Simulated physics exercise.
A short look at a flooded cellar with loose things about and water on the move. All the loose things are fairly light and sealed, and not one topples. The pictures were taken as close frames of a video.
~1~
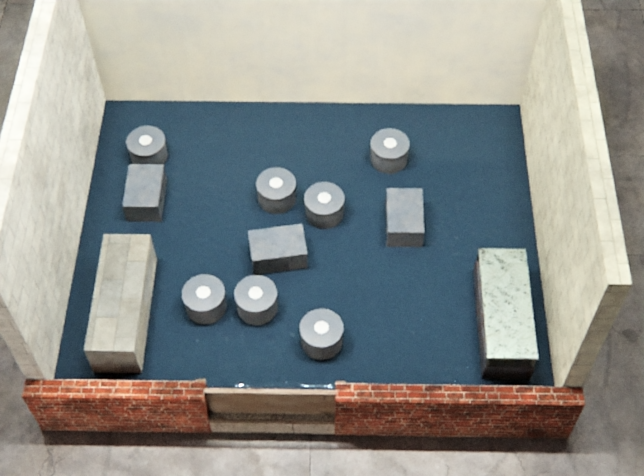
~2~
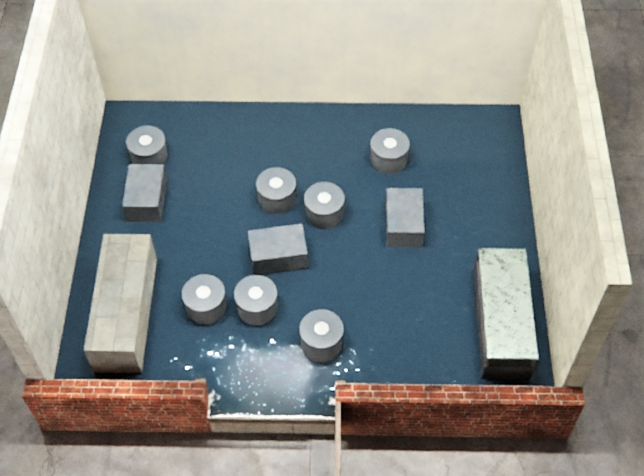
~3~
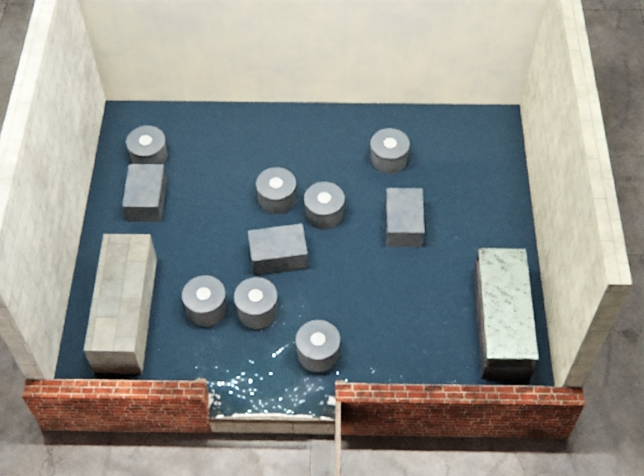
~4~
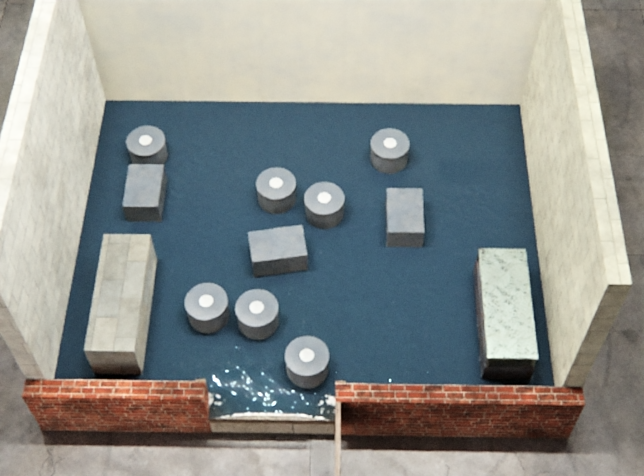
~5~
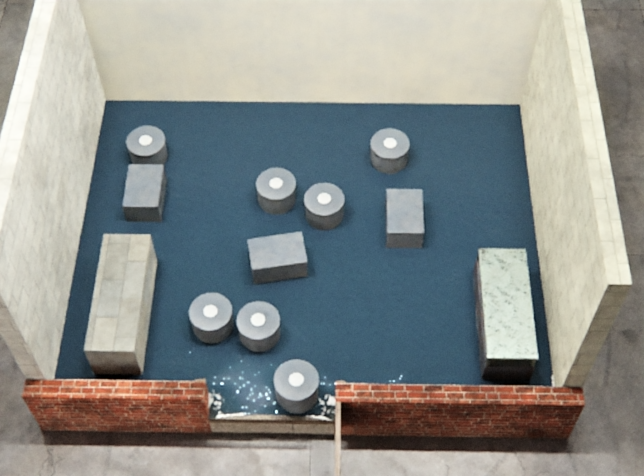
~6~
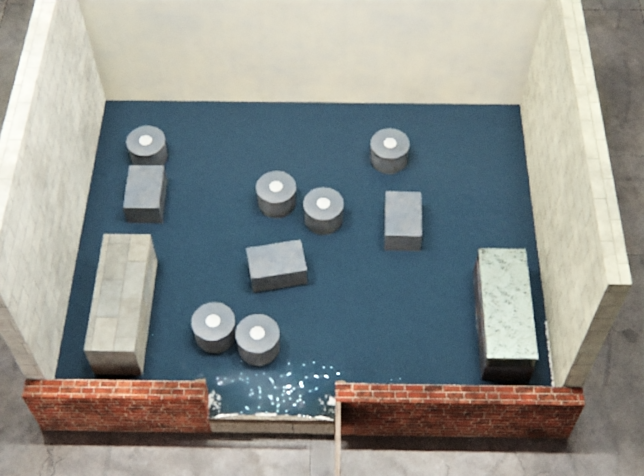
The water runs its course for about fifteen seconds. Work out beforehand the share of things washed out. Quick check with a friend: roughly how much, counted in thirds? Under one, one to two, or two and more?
It falls in the highest third.
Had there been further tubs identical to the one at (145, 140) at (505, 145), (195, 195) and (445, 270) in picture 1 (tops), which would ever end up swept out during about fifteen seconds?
Going through them one by one: Remained / escaped / escaped.
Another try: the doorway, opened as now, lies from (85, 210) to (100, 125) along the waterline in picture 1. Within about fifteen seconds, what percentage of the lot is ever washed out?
Estimate: Near 70 per cent.
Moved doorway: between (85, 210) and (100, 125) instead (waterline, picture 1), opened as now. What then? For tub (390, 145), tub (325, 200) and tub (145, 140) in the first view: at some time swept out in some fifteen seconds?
Sequentially: Remains indoors, leaves the room, leaves the room.
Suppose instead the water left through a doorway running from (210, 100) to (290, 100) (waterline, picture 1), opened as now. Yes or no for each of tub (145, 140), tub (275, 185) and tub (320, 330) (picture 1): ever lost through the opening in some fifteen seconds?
Lab log - 1: Escaped; 2: Escaped; 3: Retained.
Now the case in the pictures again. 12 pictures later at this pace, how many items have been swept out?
The number I arrive at is 4.
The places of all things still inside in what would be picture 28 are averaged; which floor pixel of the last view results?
Centre estimate: Around (265, 289).
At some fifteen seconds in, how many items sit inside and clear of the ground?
It adds up to 3.
A moment on, 1 of 10 are out; 9 afloat.
Next, 4 of 10 are out; 6 afloat.
Later, 5 of 10 are out; 5 afloat.
In the end, 7 of 10 are out; 3 afloat.
